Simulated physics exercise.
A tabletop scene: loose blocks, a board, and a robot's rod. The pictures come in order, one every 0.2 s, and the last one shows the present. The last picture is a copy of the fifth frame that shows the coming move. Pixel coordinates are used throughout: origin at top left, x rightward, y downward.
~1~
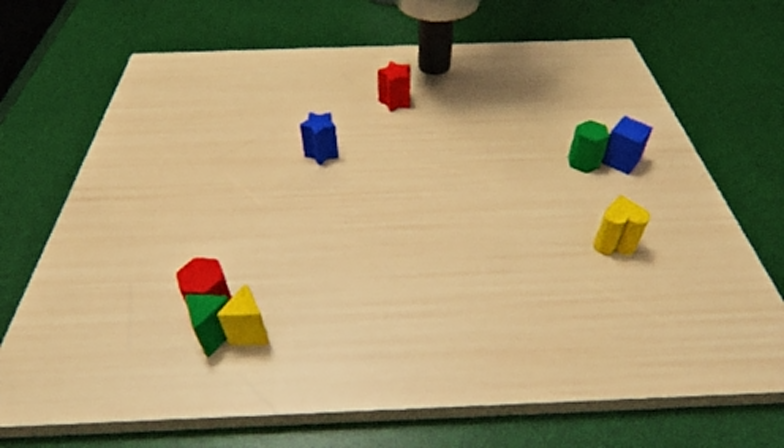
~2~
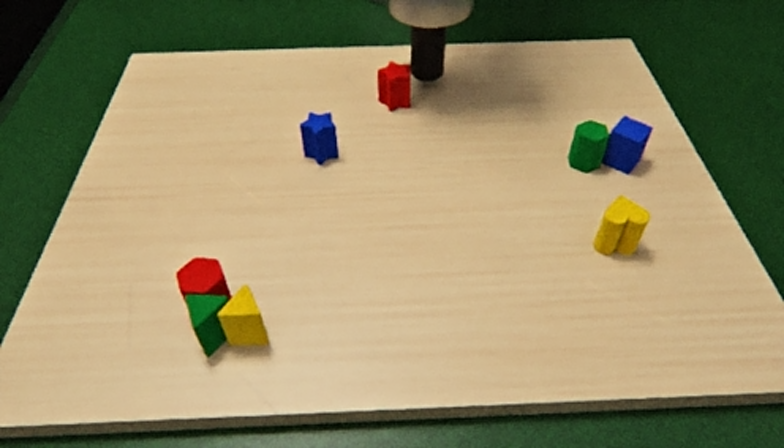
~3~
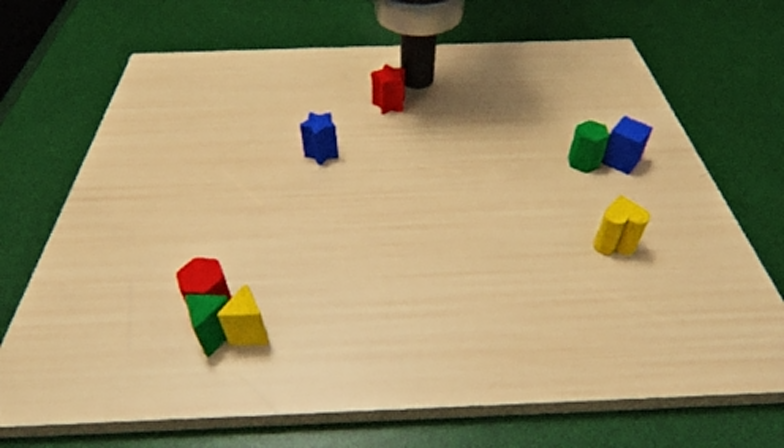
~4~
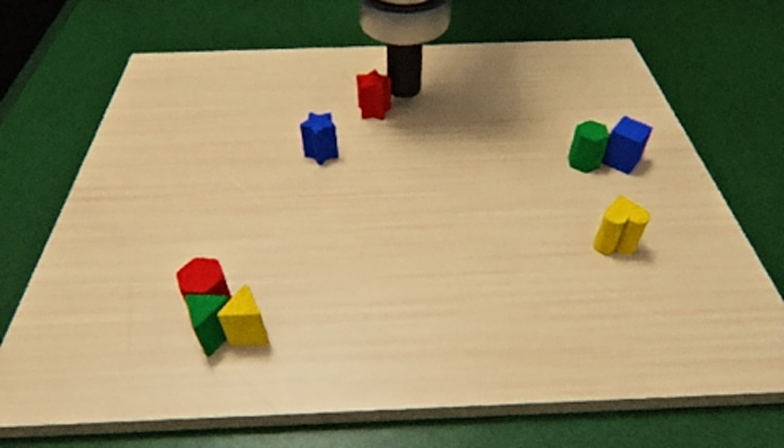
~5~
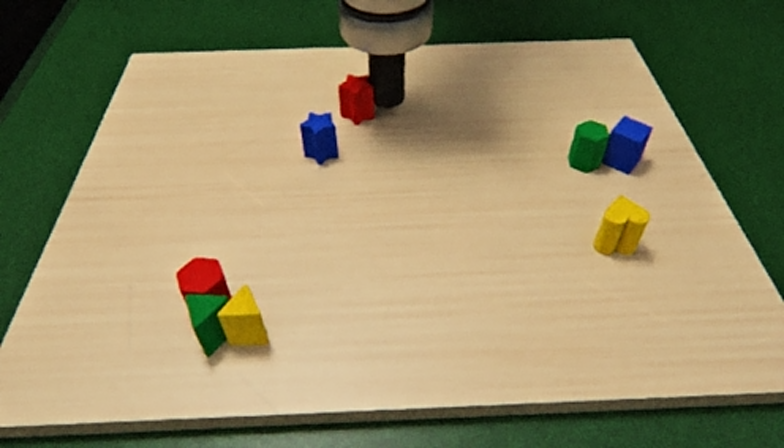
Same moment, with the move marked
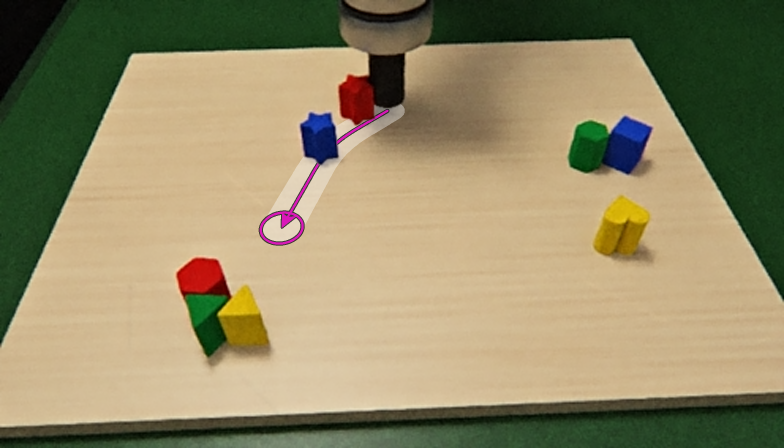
A pale wooden board lies on a green surface, seen from above at an angle by a still camera. A red star block and a blue star sit near the back, green and blue blocks and a yellow heart at right, and a red hexagon with green and yellow triangles at lower left. A dark rod moves left and slightly forward, pushing the red star closer to the blue star.
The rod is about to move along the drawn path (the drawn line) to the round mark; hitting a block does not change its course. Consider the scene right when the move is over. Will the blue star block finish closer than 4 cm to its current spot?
No, that is not how it ends up.
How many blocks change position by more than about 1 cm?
The push will move two blocks.
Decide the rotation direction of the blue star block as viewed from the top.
Looking from above, the answer is clockwise.
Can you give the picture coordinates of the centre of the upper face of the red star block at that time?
Somewhere near (319, 92).
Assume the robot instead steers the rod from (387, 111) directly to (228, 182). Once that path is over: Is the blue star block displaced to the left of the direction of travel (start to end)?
Yes, that is how it ends up.
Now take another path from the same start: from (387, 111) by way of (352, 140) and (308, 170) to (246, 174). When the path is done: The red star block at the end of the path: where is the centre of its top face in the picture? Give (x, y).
Around (333, 91).
Drawn move, from (387, 111) via (342, 139) and (310, 179), ending at (282, 228).
On the path given first. One third of the way, rod (340, 126); blue star block (312, 125); red star block (319, 92), turned 60° clockwise.
Two thirds of the way, rod (307, 166); blue star block (270, 153), turned 70° clockwise; red star block (319, 92), turned 60° clockwise.
At the end, rod (279, 215); red six-sided block still; blue star block (260, 160), turned 115° clockwise; red star block (319, 92), turned 60° clockwise.
